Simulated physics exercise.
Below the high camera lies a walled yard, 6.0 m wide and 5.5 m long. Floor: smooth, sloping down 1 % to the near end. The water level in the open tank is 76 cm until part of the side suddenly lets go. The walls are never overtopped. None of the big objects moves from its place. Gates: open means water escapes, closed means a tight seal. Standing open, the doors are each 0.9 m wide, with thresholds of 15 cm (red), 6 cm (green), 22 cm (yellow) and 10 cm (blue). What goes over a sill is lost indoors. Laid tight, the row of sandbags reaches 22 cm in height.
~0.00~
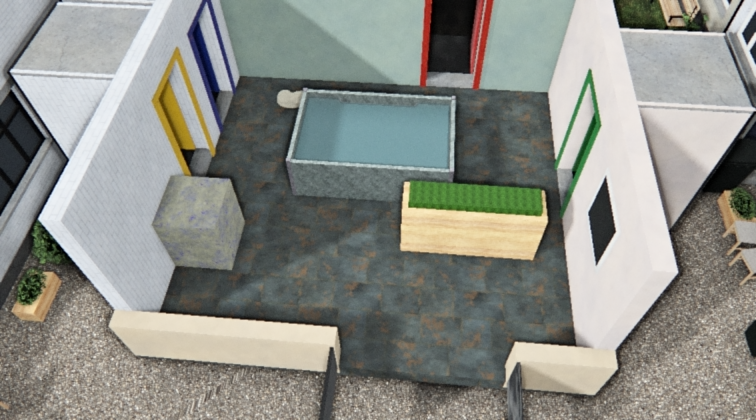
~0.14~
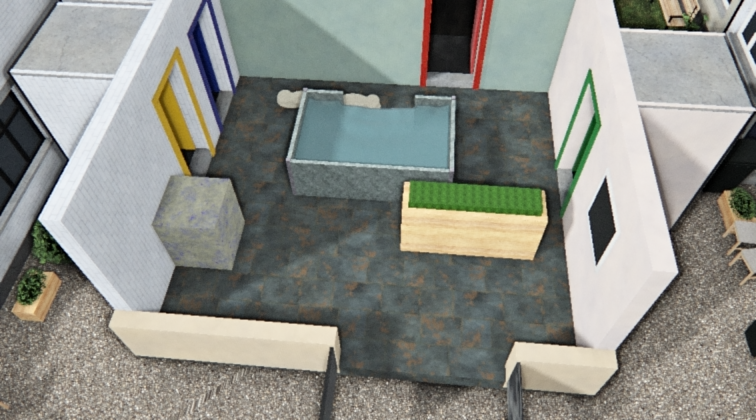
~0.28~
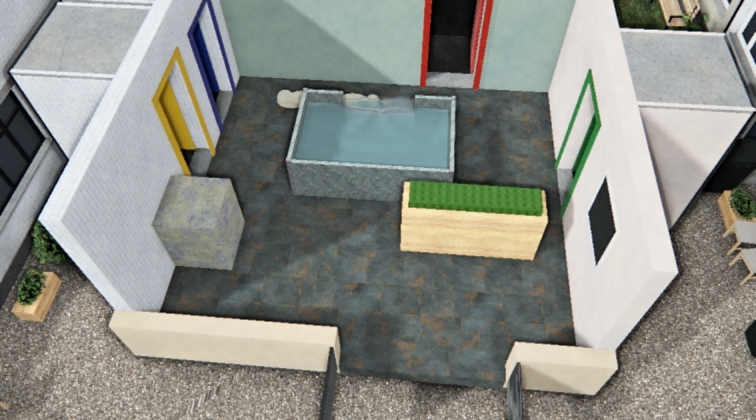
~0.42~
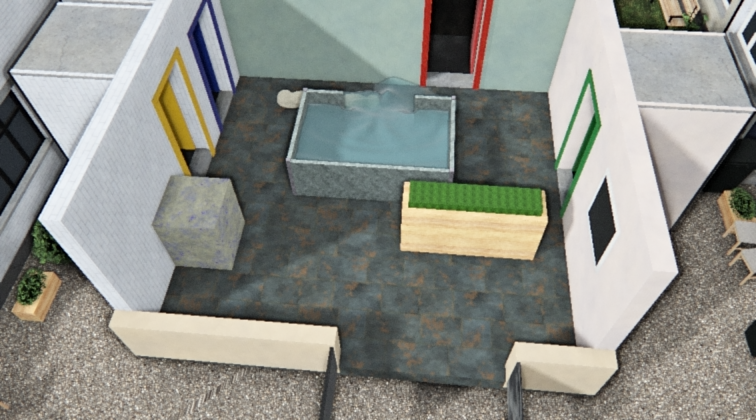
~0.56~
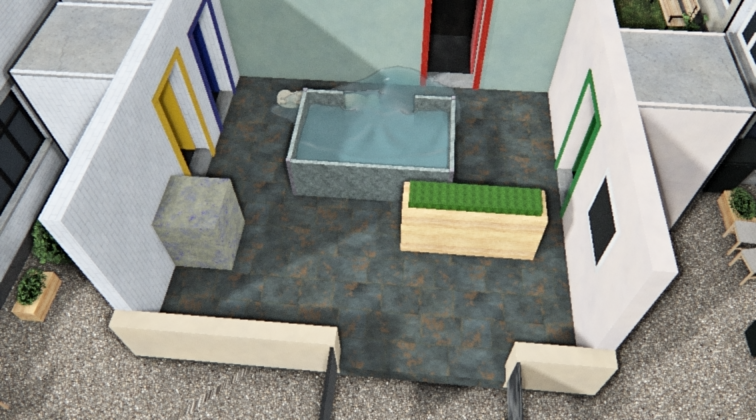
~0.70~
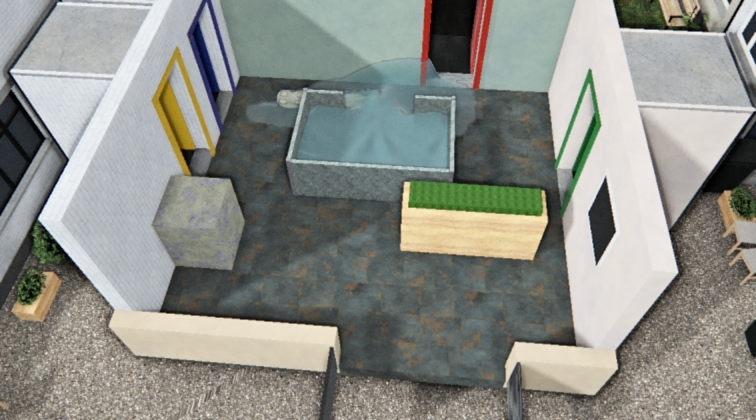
The clip opens on a high view of a walled yard with coloured doorways, where a brimming stone tank sits still. A gap appears in the tank's far side, and water pours out toward the back wall, then spreads left and right behind the tank as the level inside drops slightly.
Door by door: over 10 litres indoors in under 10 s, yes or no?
Red door: Yes, green door: Yes, yellow door: No, blue door: Yes.
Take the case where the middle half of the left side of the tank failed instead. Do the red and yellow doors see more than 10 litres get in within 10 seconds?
Against that limit the red door gives a lower amount and the yellow door gives a greater amount.
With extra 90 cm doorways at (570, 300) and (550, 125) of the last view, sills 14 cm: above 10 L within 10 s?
Per doorway, in order: Insufficient / sufficient.
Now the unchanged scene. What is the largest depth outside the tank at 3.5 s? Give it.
Peak depth: Approx. 26 cm.
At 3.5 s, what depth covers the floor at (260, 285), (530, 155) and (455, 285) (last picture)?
Close to 0, 12 and 0 centimetres.
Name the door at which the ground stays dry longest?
Door: Green.
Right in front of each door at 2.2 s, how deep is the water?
Depth readings (cm): Red = 22; green = 6; yellow = 5; blue = 25.
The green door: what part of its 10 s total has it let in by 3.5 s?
I'd put it at about 25 per cent by that point.
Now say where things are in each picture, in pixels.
The first frame shows the open tank at (374, 132) is whole and still, 76 cm deep.
In the second frame, water pours out on the open tank's far side and has run 0.7 m, to a hidden place; typically 7 cm deep outside, 76 cm at the open tank's back.
In the third frame, the front is at a hidden place, 1.0 m from the gap on the open tank's far side; 0.9 m2 of floor is under water; 75 cm left at the back of the open tank.
In the fourth frame, the front is at a hidden place, 1.5 m from the gap on the open tank's far side; 2.1 m2 of floor is under water; 66 cm left at the back of the open tank.
In the fifth frame, water pours out on the open tank's far side and has run 2.0 m, to (277, 107); typically 8 cm deep outside, 65 cm at the open tank's back.
In the sixth frame, the front is at (255, 108), 2.4 m from the gap on the open tank's far side; 3.7 m2 of floor is under water; 63 cm left at the back of the open tank.
After 1.4 s water covers 25 % of the floor and is deepest (51 cm) near (394, 87); red door 27 cm at the sill, 17 L in, green door not reached, yellow door not reached, blue door 12 cm at the sill, 9 L in.
After 2.2 s water covers 35 % of the floor and is deepest (42 cm) near (240, 79); red door 22 cm at the sill, 52 L in, green door 6 cm at the sill, 0 L in, yellow door 5 cm at the sill, 0 L in, blue door 25 cm at the sill, 47 L in.
After 3.5 s water covers 55 % of the floor and is deepest (26 cm) near (361, 119); red door 18 cm at the sill, 72 L in, green door 9 cm at the sill, 4 L in, yellow door 9 cm at the sill, 0 L in, blue door 20 cm at the sill, 112 L in.
After 6.0 s water covers 85 % of the floor and is deepest (20 cm) near (194, 212); red door 11 cm at the sill, 77 L in, green door 7 cm at the sill, 14 L in, yellow door 10 cm at the sill, 0 L in, blue door 13 cm at the sill, 156 L in.
After 10.0 s water covers 95 % of the floor and is deepest (12 cm) near (197, 203); red door 6 cm at the sill, 77 L in, green door 6 cm at the sill, 17 L in, yellow door 9 cm at the sill, 0 L in, blue door 10 cm at the sill, 166 L in.
